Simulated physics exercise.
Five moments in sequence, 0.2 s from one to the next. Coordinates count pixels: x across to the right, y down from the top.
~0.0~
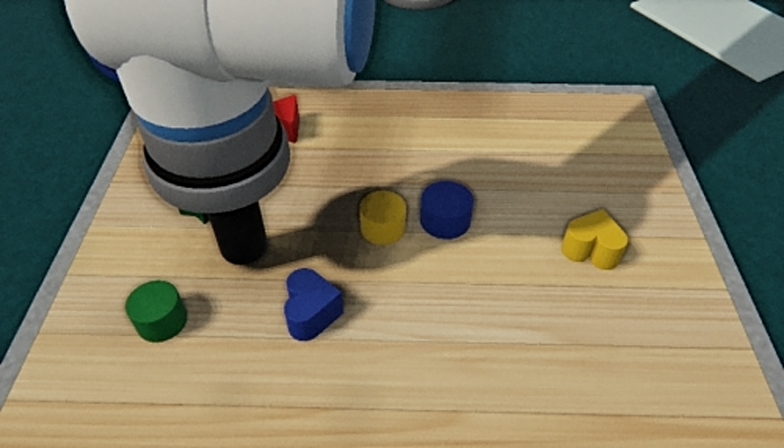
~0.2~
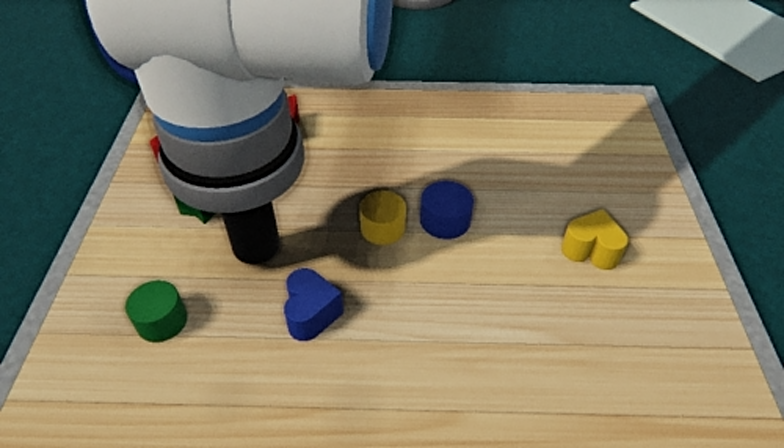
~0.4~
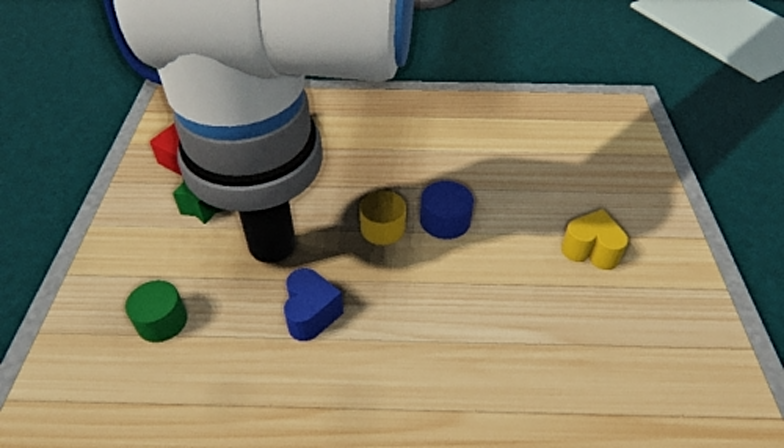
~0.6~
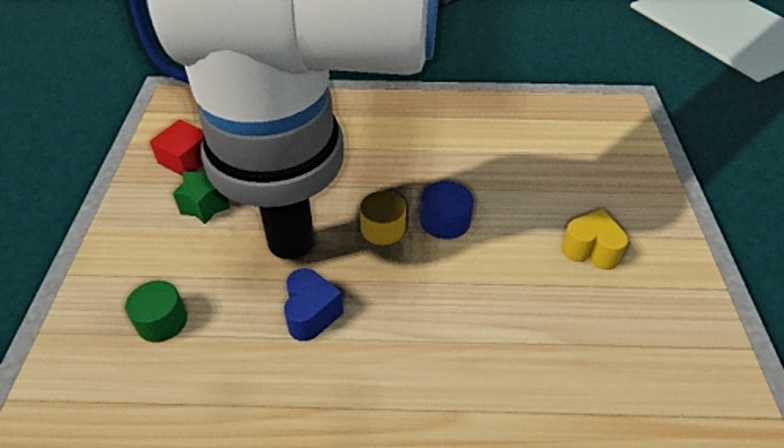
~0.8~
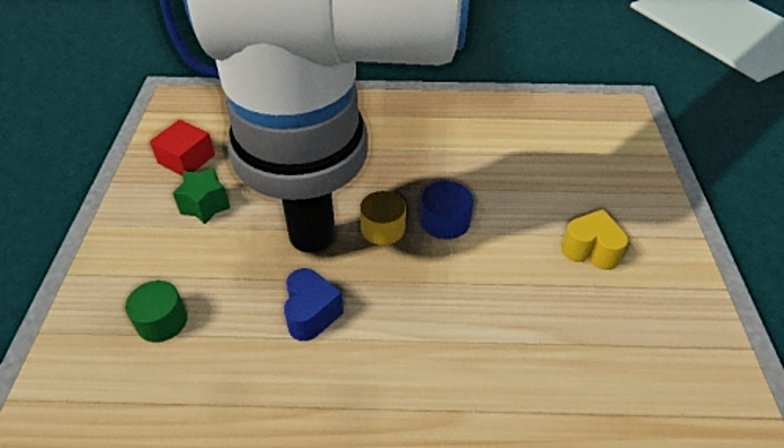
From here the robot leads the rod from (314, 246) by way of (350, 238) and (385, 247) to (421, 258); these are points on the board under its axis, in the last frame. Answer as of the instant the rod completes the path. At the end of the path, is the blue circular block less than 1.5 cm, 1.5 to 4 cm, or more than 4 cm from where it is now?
It goes 1.5 to 4 cm.
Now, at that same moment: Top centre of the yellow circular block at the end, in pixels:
That would be at about pixel (424, 200).
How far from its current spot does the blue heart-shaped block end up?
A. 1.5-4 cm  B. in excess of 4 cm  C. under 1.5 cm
C (under 1.5 cm)
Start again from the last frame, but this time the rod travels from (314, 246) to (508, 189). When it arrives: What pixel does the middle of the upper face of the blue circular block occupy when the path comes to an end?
The top centre is at (556, 185).
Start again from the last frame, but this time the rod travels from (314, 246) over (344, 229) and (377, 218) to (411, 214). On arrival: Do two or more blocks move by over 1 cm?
In short: Yes.
What follows on the original path. Halfway along, rod at (368, 232); yellow circular block at (408, 203); blue circular block at (456, 196).
At the end, rod at (421, 249); blue heart-shaped block still; yellow circular block at (424, 200); blue circular block at (470, 189).
